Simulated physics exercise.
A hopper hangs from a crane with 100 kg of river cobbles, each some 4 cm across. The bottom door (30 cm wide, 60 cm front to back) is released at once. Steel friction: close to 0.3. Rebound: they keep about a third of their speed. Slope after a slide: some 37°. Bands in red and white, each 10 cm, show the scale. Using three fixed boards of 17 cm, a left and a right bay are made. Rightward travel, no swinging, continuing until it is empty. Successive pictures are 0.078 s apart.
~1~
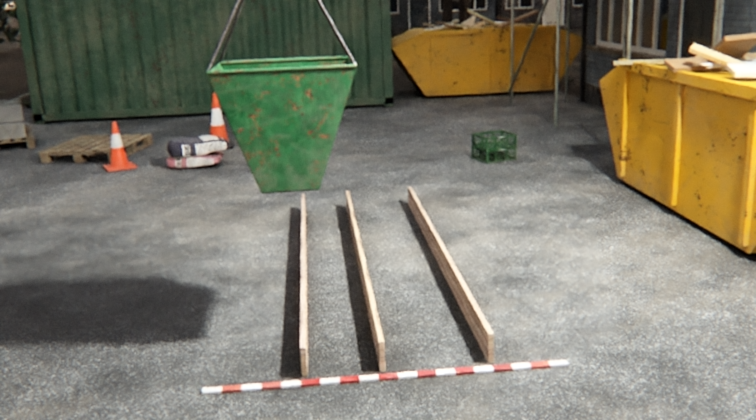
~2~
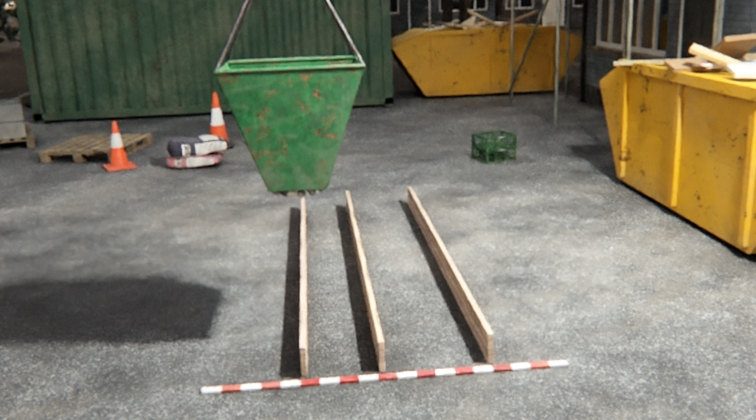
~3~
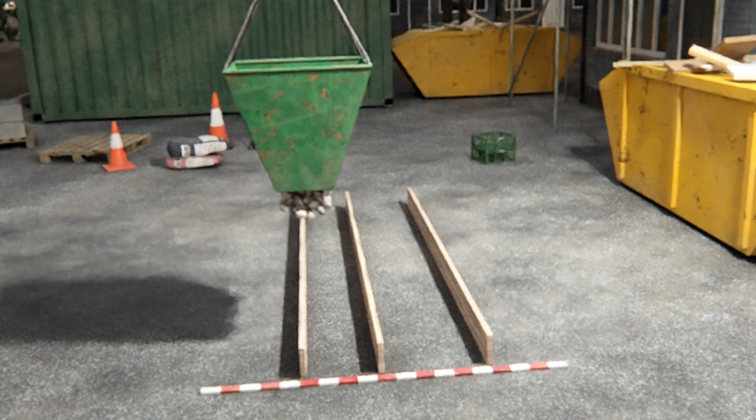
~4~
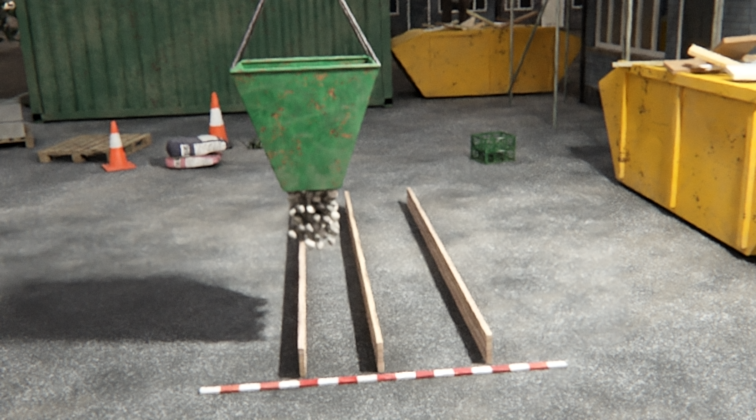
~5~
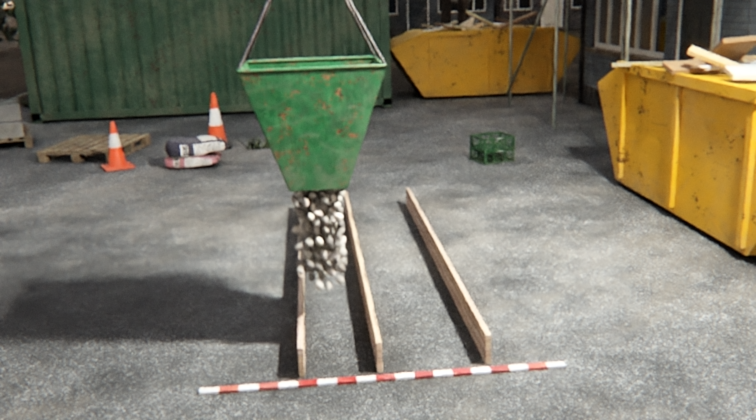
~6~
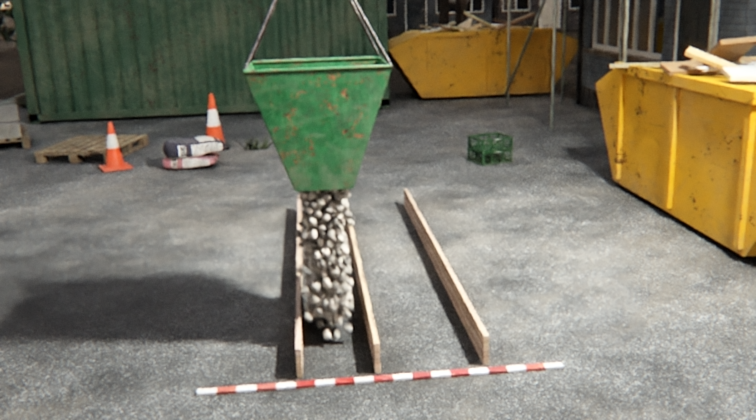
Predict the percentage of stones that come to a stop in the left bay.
Close to 89 percent.
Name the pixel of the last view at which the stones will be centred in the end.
Their centre ends up around (338, 316).
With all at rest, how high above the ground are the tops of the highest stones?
Some 24 cm high.
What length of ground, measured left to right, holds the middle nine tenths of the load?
Width: Near 70 cm.
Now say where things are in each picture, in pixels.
In the first picture, the outlet is at (290, 182); nothing has dropped yet.
In the second picture, the outlet is at (297, 181); 8 % is out.
In the third picture, the outlet is at (304, 181); 24 % is out, the lowest stones still above the boards at (301, 206), 77 cm up.
In the fourth picture, the outlet is at (312, 181); 48 % is out, the lowest stones still above the boards at (310, 235), 59 cm up.
In the fifth picture, the outlet is at (318, 180); 72 % is out, the lowest stones still above the boards at (319, 274), 36 cm up.
In the sixth picture, the outlet is at (324, 181); 96 % is out, the lowest stones still above the boards at (334, 294), 20 cm up.
Then, 0.3 s after the last picture, 0 % in the hopper, 91 % falling or lying in the left bay, 9 % falling or lying in the right bay; the stones farthest right are at (409, 309).
Then, 0.7 s after the last picture, 0 % in the hopper, 89 % falling or lying in the left bay, 11 % falling or lying in the right bay; the stones farthest right are at (452, 308).
Then, 1.3 s after the last picture, 0 % in the hopper, 89 % falling or lying in the left bay, 11 % falling or lying in the right bay; the stones farthest right are at (451, 303).
Then, 2.2 s after the last picture, 0 % in the hopper, 89 % falling or lying in the left bay, 11 % falling or lying in the right bay; the stones farthest right are at (451, 303).
Then, 4.1 s after the last picture, 0 % in the hopper, 89 % in the left bay, 11 % in the right bay; the stones farthest right are at (451, 303).
